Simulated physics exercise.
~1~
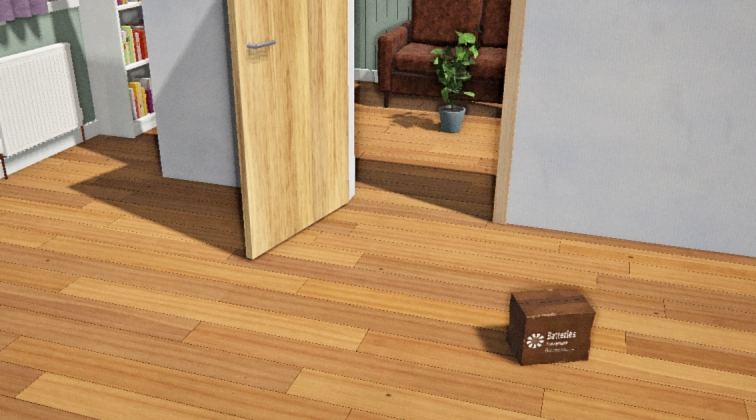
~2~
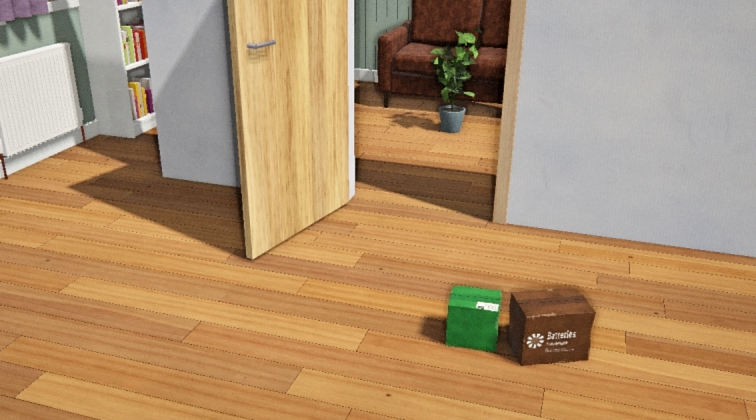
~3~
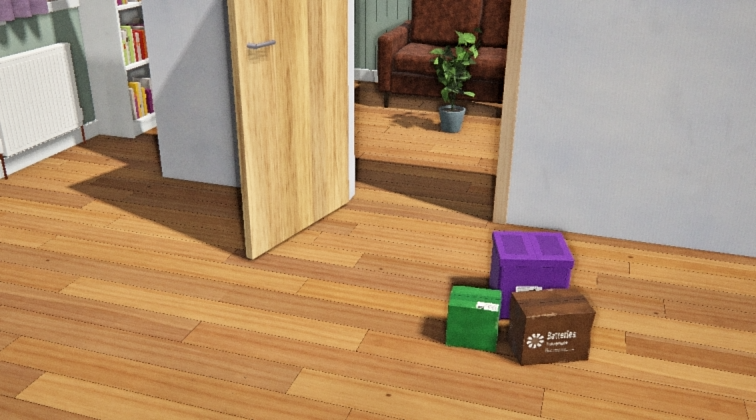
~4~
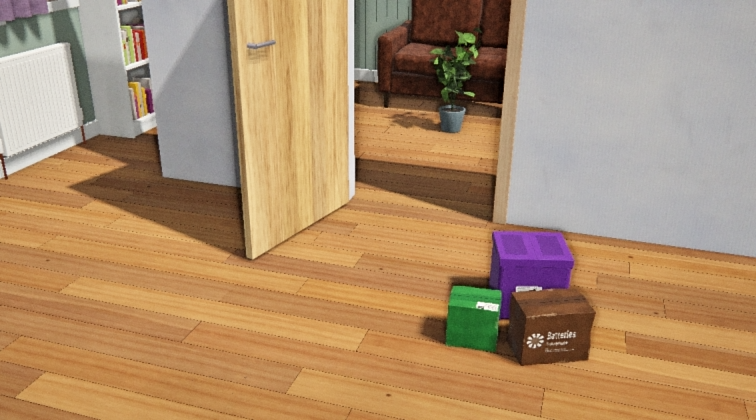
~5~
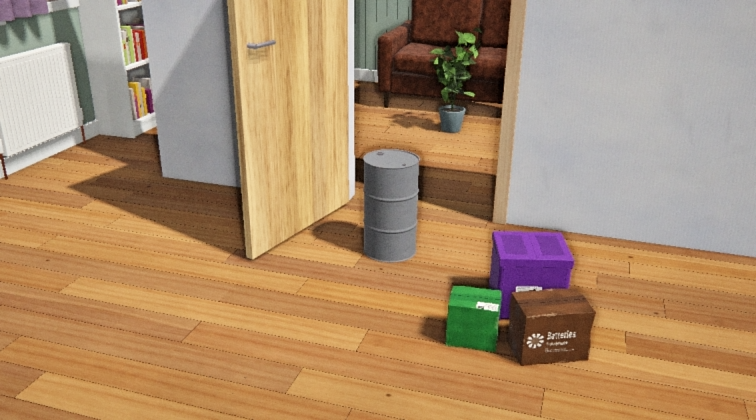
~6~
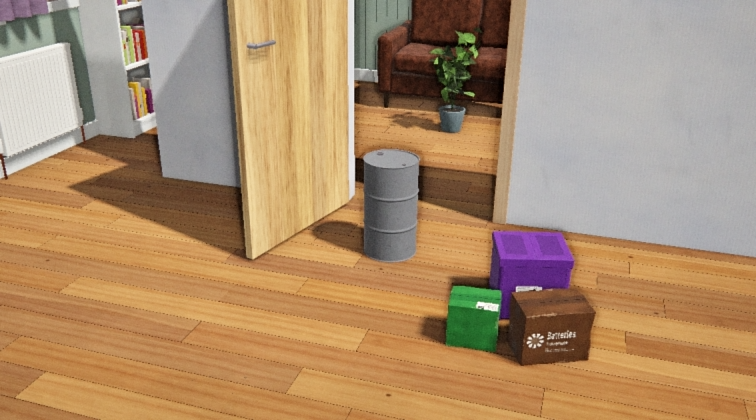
In a room with a wide-open door that stayed still, a brown box sat on the wooden floor, then a green parcel, a purple tote and a grey drum appeared one after another.
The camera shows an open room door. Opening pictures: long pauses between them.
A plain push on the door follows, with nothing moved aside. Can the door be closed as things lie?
The door is left open.
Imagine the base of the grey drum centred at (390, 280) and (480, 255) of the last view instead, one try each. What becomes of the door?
On the first try the door finishes its swing, and on the second it finishes its swing.
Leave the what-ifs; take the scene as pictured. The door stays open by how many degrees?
Roughly 20°.
Then, 0.70 s past the last view, open by 67°.
Then, 1.20 s past the last view, open by 43°; grey drum displaced about its own width near (436, 200).
Then, 1.70 s past the last view, open by 28°; grey drum displaced about its own width near (463, 193).
Finally, open by 18°; moved from the start, grey drum; the other 3 still in place. Final places as the last picture's camera would see them, grey drum near (477, 185).
